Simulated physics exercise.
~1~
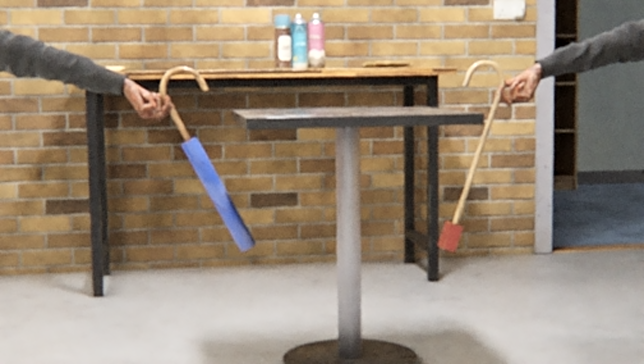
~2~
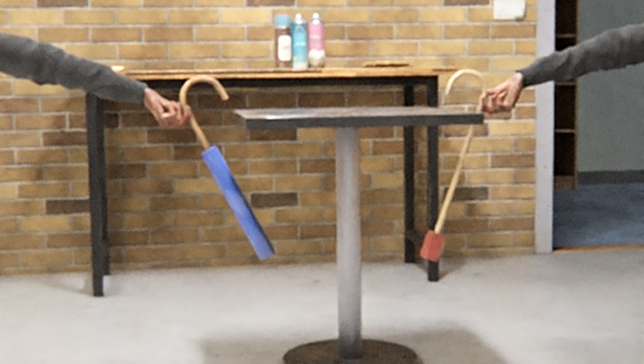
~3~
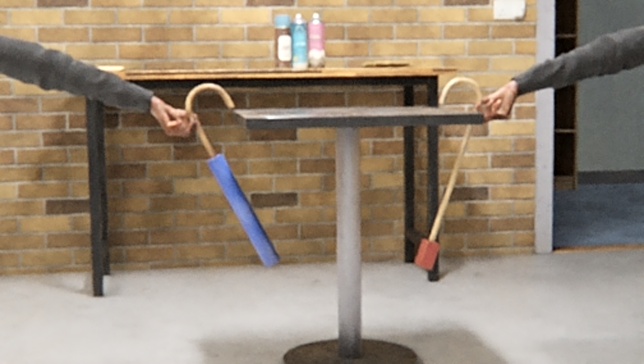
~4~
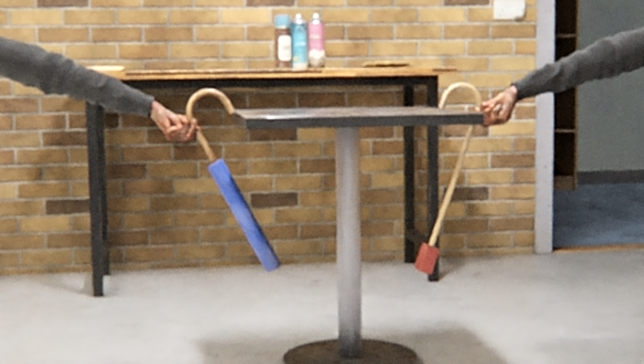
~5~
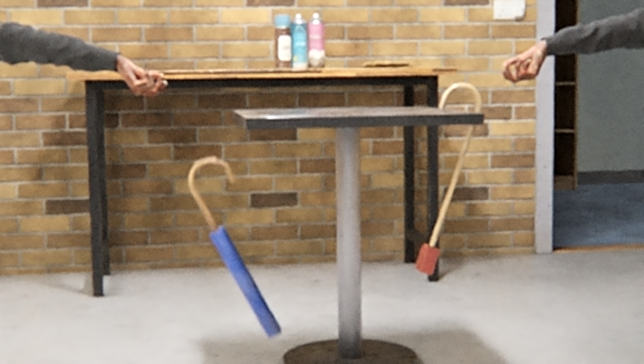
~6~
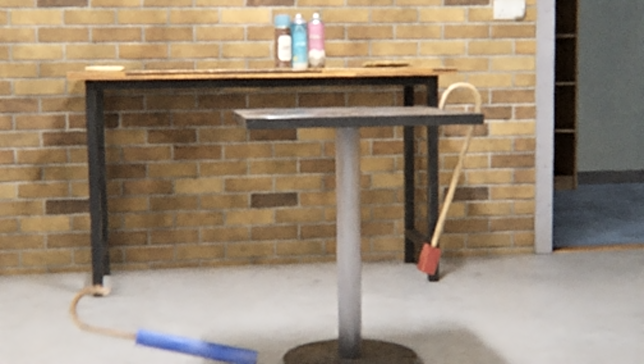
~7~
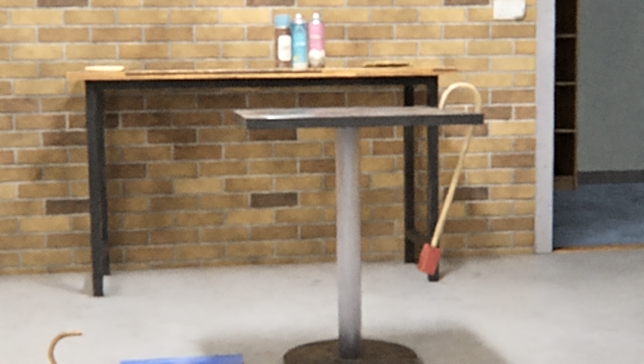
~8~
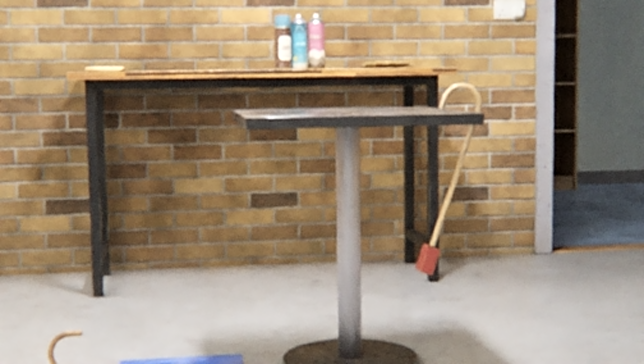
A blue umbrella and a red-tipped brush with crook handles are brought by two hands to opposite edges of a small table and released; the umbrella drops on the left and ends lying on the floor, while the brush stays hanging on the right.
